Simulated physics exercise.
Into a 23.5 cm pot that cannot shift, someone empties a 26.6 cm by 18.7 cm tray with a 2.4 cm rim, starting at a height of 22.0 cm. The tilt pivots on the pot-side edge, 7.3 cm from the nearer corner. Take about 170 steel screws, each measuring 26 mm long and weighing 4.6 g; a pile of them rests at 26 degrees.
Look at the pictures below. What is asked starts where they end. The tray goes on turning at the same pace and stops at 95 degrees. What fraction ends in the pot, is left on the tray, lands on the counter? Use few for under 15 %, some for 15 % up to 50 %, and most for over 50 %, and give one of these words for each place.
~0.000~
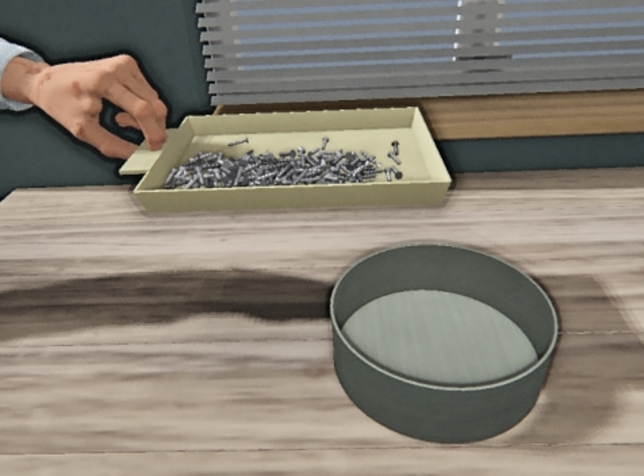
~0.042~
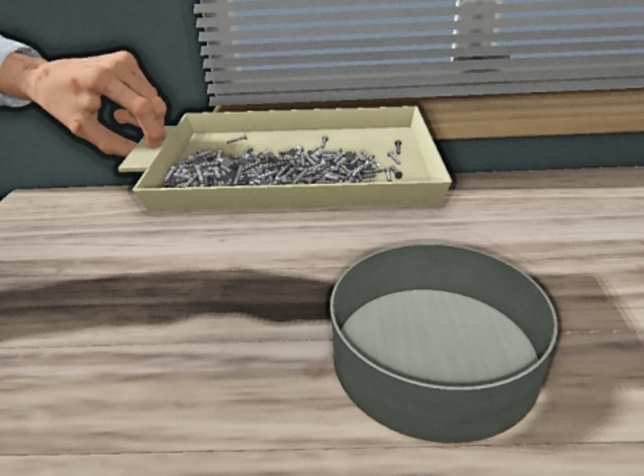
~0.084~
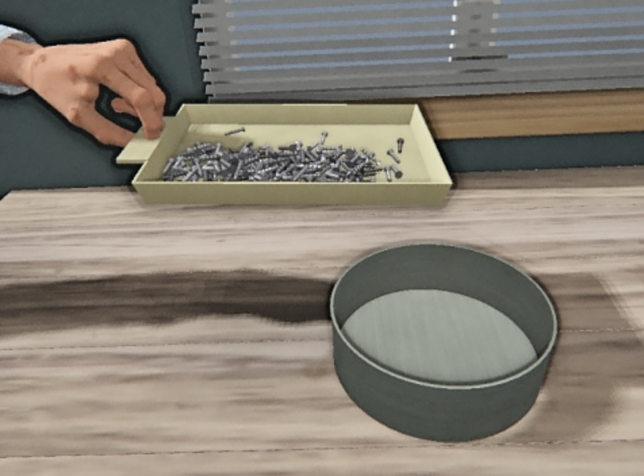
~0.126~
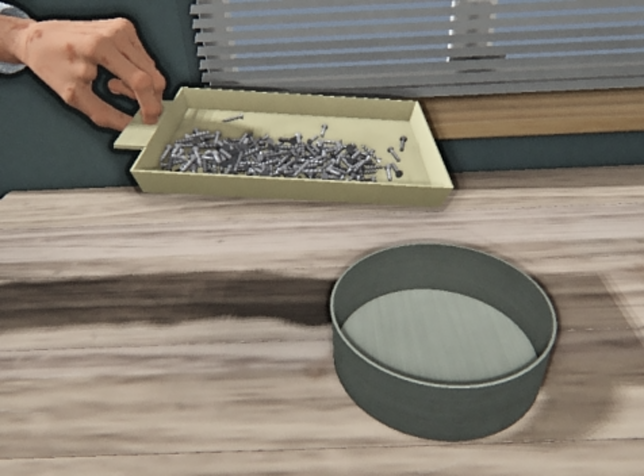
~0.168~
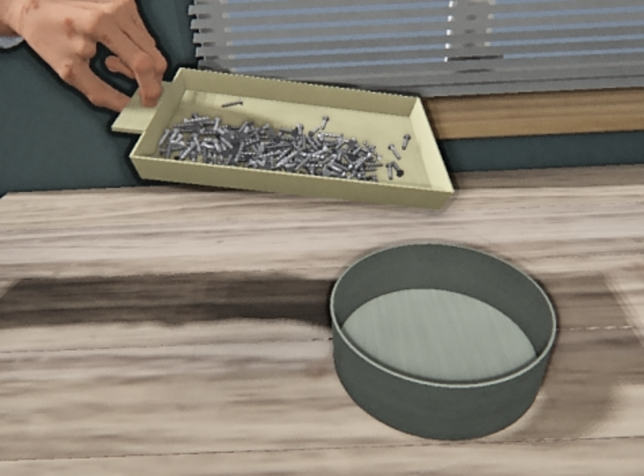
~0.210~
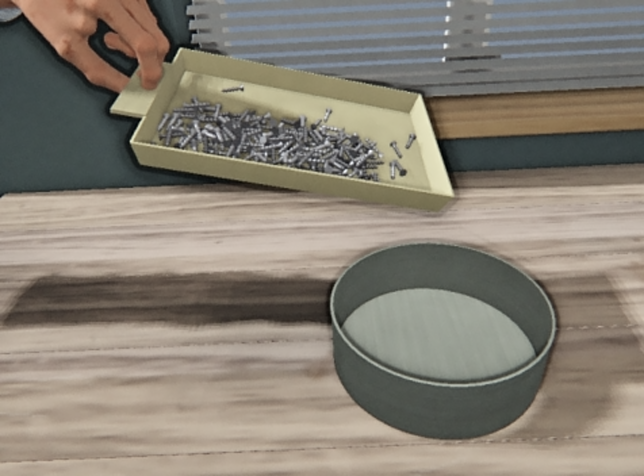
Pot: Most, tray: Few, counter: Few.
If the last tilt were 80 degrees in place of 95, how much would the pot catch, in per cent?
Result: Close to 95 %.
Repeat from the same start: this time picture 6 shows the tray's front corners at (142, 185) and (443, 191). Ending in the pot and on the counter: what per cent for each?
Split: Pot = 75, counter = 25.
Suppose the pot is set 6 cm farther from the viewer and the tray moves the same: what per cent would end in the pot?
Expect something close to 75 per cent.
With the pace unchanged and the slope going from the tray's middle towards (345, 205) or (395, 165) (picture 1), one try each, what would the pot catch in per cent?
Roughly 80 % for the first direction, roughly 90 % for the second.
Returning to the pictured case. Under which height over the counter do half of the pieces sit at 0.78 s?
The halfway line is at about 20 cm.
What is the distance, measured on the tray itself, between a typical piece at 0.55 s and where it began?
About 7 cm.
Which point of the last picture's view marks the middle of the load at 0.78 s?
The load's centre is near (447, 225) at that time.
Then, at 0.55 s, tilt 55 degrees; the tray holds 100 %, the pot 0 %.
Then, at 0.78 s, tilt 81 degrees; the tray holds 55 %, the pot 10 %.
After 1.12 s, tilt 95 degrees; the tray holds 0 %, the pot 95 %.
At rest (2.1 s), pot 100 %, tray 0 %, counter 0 %.
